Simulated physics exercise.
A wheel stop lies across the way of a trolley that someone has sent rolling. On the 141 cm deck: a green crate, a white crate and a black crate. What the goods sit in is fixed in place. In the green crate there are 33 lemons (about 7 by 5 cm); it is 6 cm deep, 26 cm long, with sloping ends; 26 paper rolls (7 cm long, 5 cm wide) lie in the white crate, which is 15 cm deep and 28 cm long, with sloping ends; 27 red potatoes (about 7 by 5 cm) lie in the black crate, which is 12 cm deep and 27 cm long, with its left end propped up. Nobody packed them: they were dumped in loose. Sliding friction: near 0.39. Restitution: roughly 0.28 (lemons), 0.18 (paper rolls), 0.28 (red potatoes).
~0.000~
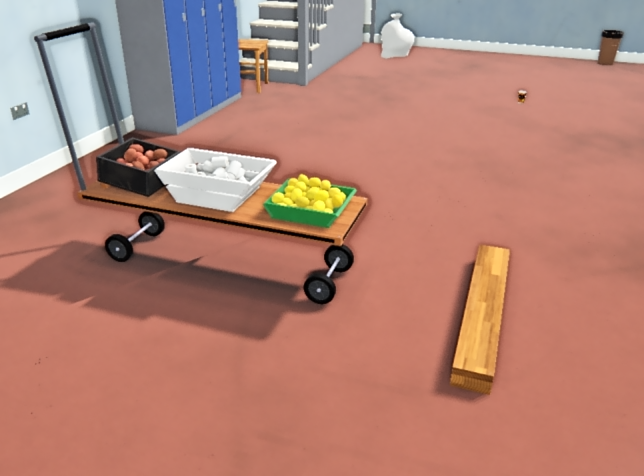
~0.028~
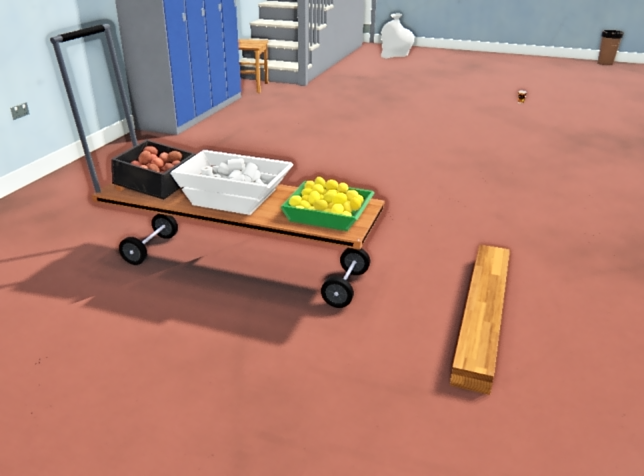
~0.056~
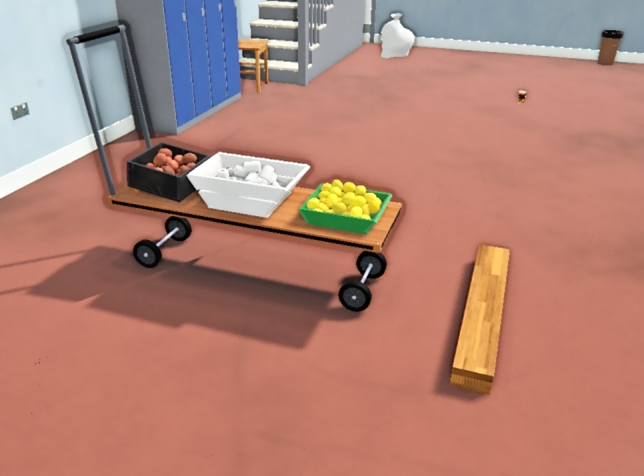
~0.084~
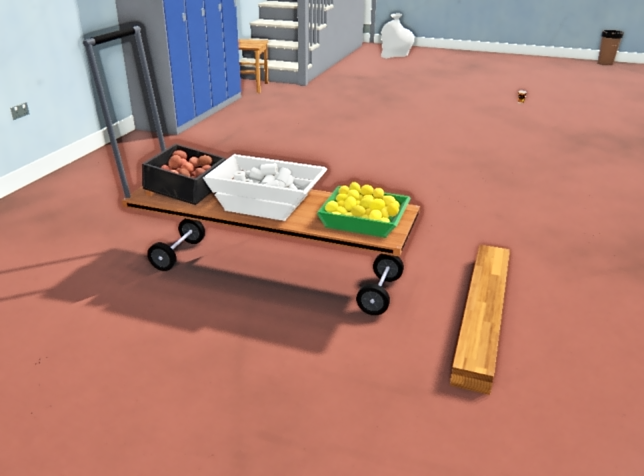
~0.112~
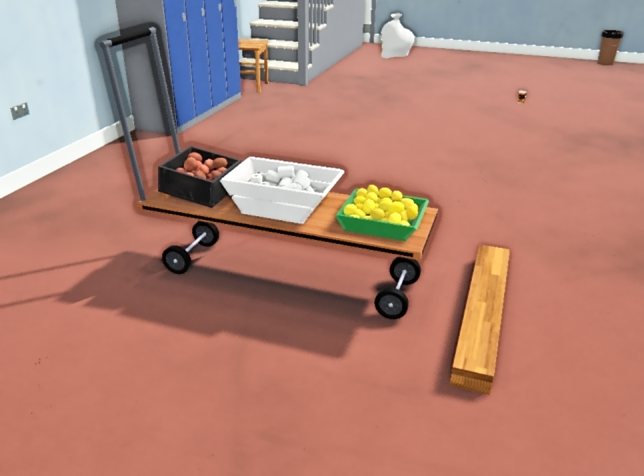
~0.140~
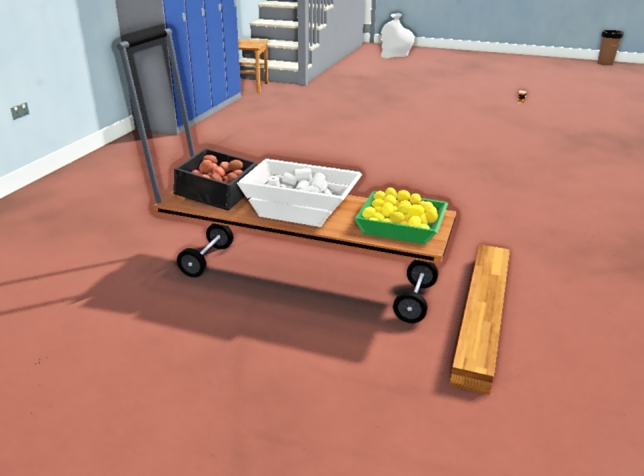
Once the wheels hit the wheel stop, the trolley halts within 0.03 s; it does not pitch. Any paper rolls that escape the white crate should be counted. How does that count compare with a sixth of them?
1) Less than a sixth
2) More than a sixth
2, more than a sixth.
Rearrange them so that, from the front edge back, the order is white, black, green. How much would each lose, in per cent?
With that order the green crate sheds 50 per cent of its load, the white crate 20 per cent, and the black crate 20 per cent.
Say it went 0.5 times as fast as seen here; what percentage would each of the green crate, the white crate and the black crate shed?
In that case the green crate sheds 20 per cent, the white crate 0 per cent and the black crate 0 per cent.
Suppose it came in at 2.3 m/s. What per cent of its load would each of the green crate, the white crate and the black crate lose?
Green crate 40 %, white crate 10 %, black crate 0 %.
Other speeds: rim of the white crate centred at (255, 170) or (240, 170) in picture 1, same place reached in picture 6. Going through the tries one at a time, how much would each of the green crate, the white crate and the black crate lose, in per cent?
Losses in order of the tries would be green crate 20 and 40 %, white crate 0 and 10 %, black crate 0 and 10 %.
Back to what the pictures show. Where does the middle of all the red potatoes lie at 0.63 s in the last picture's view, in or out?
(260, 188).
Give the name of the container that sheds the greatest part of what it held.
The green crate is the one.
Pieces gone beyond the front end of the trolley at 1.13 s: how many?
I'd estimate close to 18 pieces.
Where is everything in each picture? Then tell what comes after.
In the first picture (we follow the rim corner now nearest the camera), white crate at (249, 183); green crate at (336, 214); 61 cm still to roll; nothing out yet.
White crate at (267, 186); green crate at (355, 217); 52 cm still to roll, in the second picture.
White crate at (285, 189); green crate at (375, 220); 43 cm still to roll, in the third picture.
White crate at (303, 191); green crate at (394, 224); 34 cm still to roll, in the fourth picture.
White crate at (322, 194); green crate at (415, 227); 25 cm still to roll, in the fifth picture.
White crate at (341, 197); green crate at (435, 230); 16 cm still to roll; nothing out yet, in the sixth picture.
After 0.18 s, impact.
After 0.28 s, 6 of 33 out of the green crate, 1 of 26 out of the white crate and 0 of 27 out of the black crate.
After 0.40 s, 15 of 33 out of the green crate, 5 of 26 out of the white crate and 4 of 27 out of the black crate.
After 0.63 s, 17 of 33 out of the green crate, 7 of 26 out of the white crate and 4 of 27 out of the black crate.
When it is over (at 1.13 s), 17 of 33 out of the green crate, 7 of 26 out of the white crate and 4 of 27 out of the black crate. Asked share, 7 of 26, 27 per cent.
